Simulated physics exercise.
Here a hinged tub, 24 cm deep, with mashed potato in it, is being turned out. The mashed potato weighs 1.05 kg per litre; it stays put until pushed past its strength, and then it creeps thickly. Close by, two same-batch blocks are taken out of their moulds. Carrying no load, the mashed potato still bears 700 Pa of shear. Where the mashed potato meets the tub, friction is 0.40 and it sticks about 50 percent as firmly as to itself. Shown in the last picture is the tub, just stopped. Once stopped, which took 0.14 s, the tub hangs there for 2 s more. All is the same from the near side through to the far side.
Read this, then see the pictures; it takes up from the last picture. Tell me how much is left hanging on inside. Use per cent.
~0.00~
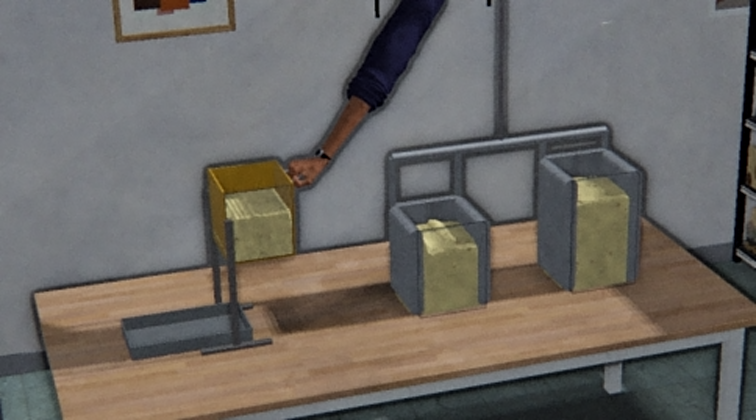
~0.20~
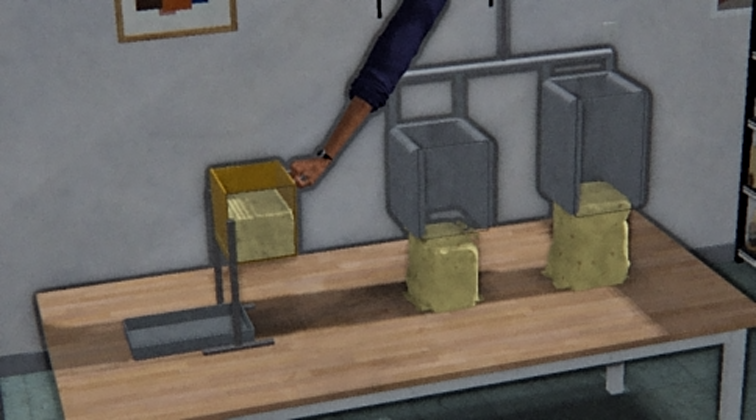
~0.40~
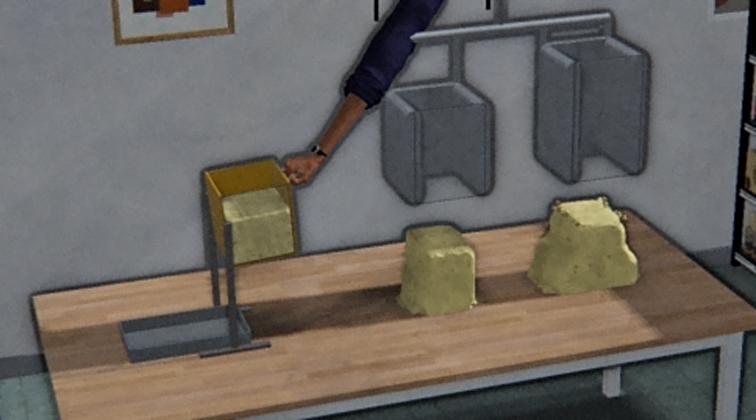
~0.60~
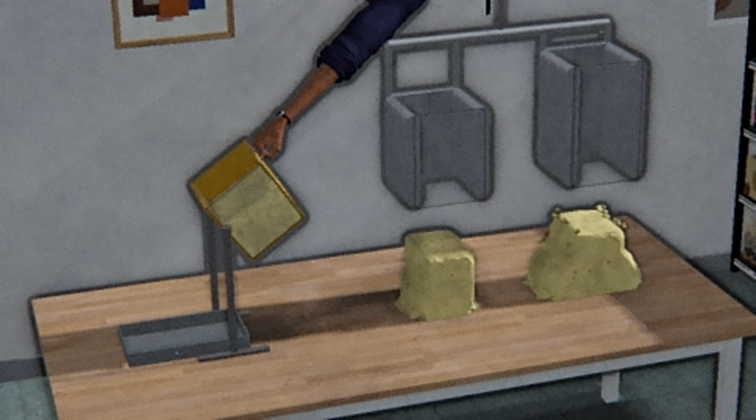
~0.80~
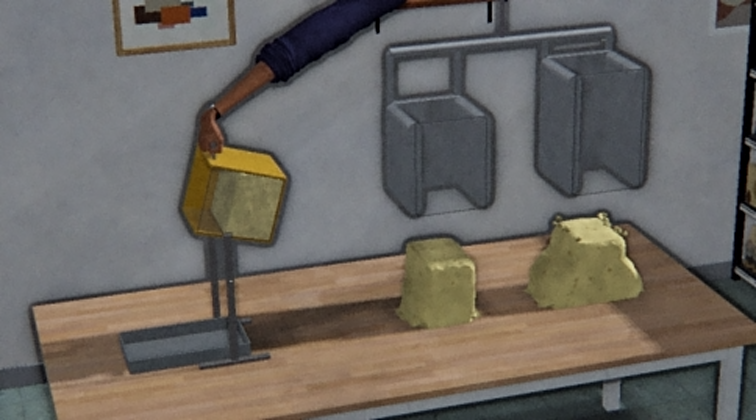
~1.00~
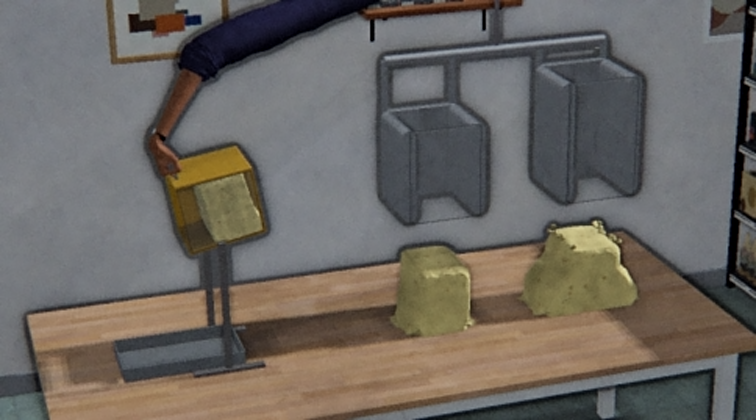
Roughly 99 % is left.
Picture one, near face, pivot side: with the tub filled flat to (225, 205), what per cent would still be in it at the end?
I'd put it close to 55 in a hundred.
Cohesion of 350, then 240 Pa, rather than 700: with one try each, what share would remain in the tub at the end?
Result: 50 % for the first case, 40 % for the second.
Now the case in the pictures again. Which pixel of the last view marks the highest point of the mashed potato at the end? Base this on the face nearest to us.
(209, 194).
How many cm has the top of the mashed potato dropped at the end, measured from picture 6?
5 cm.
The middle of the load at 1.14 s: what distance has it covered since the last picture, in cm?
It has moved close to 3 cm.
By 1.14 s, the tub is at 100 degrees and holds 100 %.
By 1.31 s, the tub is at 100 degrees and holds 100 %.
By 1.48 s, the tub is at 100 degrees and holds 99 %.
By 1.65 s, the tub is at 100 degrees and holds 99 %.
By 3.00 s, at the end, the tub is at 100 degrees and holds 99 %.
